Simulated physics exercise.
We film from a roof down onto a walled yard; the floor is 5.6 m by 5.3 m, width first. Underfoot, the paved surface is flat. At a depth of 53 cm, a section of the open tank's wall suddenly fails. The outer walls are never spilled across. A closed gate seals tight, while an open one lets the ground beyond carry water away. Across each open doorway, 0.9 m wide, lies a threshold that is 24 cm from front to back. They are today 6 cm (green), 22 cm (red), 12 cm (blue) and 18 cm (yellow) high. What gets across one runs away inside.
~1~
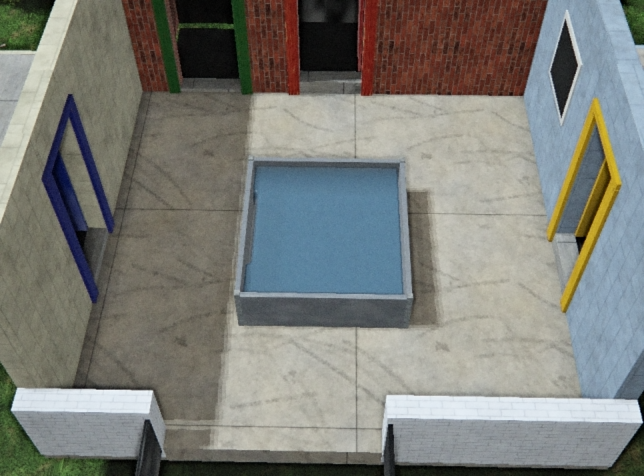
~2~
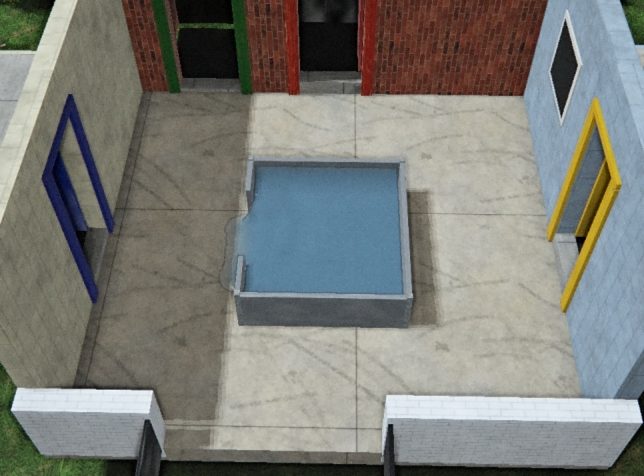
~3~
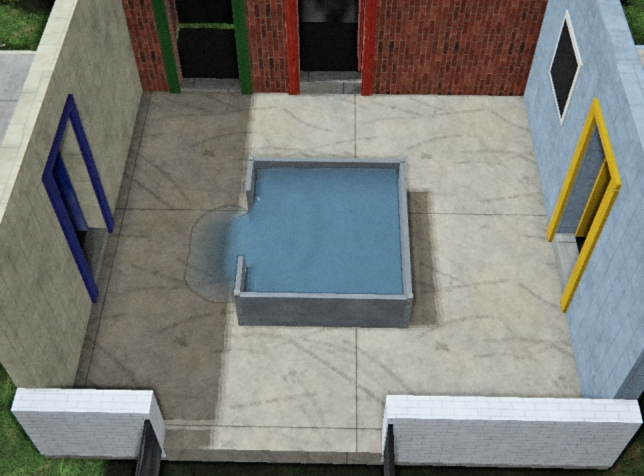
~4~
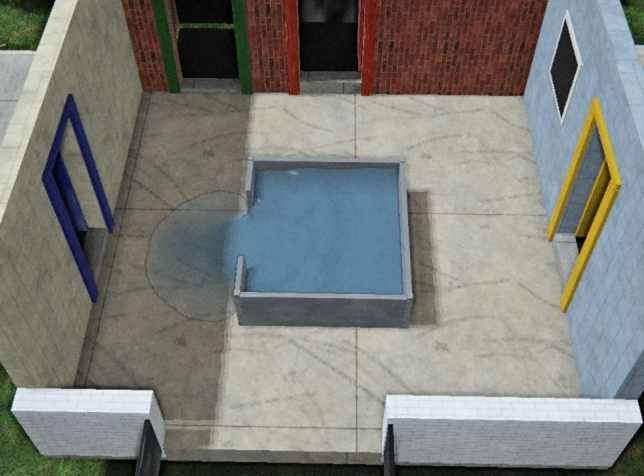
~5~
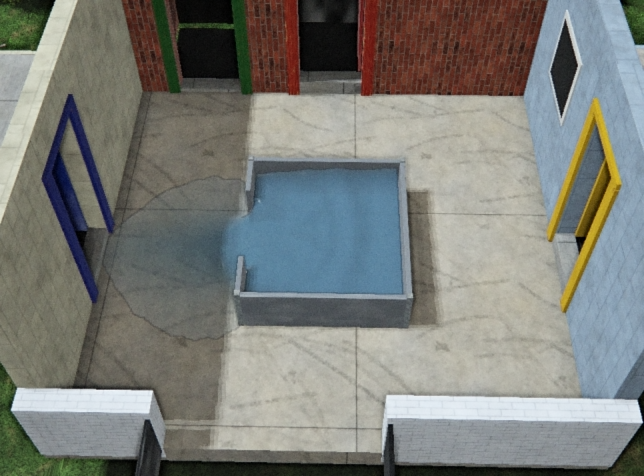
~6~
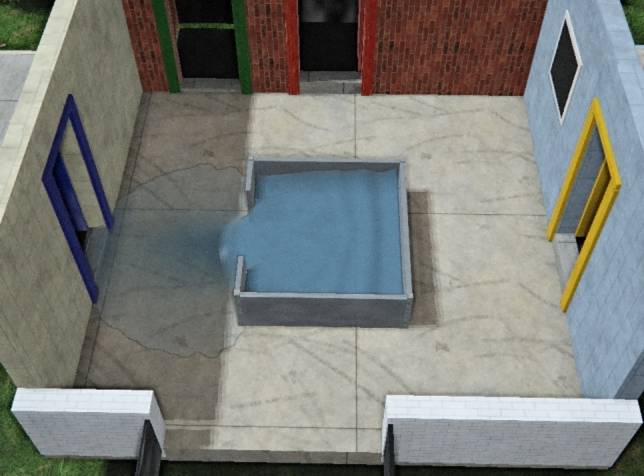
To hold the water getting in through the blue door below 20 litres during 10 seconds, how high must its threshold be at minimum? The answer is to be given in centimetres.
26 cm.
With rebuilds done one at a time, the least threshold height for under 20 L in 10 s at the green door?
The green one would have to be about 10.0 cm high.
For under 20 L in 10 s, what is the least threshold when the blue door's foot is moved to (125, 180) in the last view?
It needs about 16 cm.
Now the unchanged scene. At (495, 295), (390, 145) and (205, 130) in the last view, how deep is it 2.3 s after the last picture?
0, 0 and 3 cm, respectively.
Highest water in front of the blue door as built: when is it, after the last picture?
About 1.0 seconds.
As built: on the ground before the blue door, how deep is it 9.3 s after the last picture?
It comes to about 7.0 centimetres deep.
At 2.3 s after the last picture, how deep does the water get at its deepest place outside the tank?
Max depth: Around 23 cm.
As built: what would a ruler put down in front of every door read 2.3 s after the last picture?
Door by door in centimetres - green 13, red 1, blue 21, yellow 0.
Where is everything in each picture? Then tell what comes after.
The first frame shows the open tank at (325, 227) is whole and still, 53 cm deep; the blue door at (83, 210) is dry.
In the second frame, water pours out at (250, 245) and has run 0.2 m, to (227, 284); about 5 cm deep outside, 53 cm at the back.
In the third frame, the front is at (193, 279), 0.7 m from the gap at (250, 246); 0.7 m2 of floor is wet, 53 cm left at the back.
In the fourth frame, the gap is at (250, 246), the front 1.2 m out at (152, 263); the back of the open tank holds 53 cm.
In the fifth frame, the gap is at (250, 246), the front 1.7 m out at (109, 258); the back of the open tank holds 52 cm.
In the sixth frame, water pours out at (250, 244) and has run 1.9 m, to (90, 264); about 5 cm deep outside, 46 cm at the back; water is at the blue door at (83, 210).
Then, 0.7 s after the last picture water covers 20 % of the floor, deepest (30 cm) near (109, 239); 27 cm at the blue door, 61 litres in over its 12 cm threshold.
Then, 2.3 s after the last picture water covers 35 % of the floor, deepest (23 cm) near (69, 409); 21 cm at the blue door, 190 litres in over its 12 cm threshold.
Then, 9.3 s after the last picture water covers 95 % of the floor, deepest (10 cm) near (409, 244); 7 cm at the blue door, 233 litres in over its 12 cm threshold.
At the blue door as built, the water peaked near 30 cm, 1.1 s after the last picture.
With a threshold of 21 cm, 62 litres would have come in within the 10 s; with 28.5 cm, 7 litres. So under 20 litres takes about 26 cm.
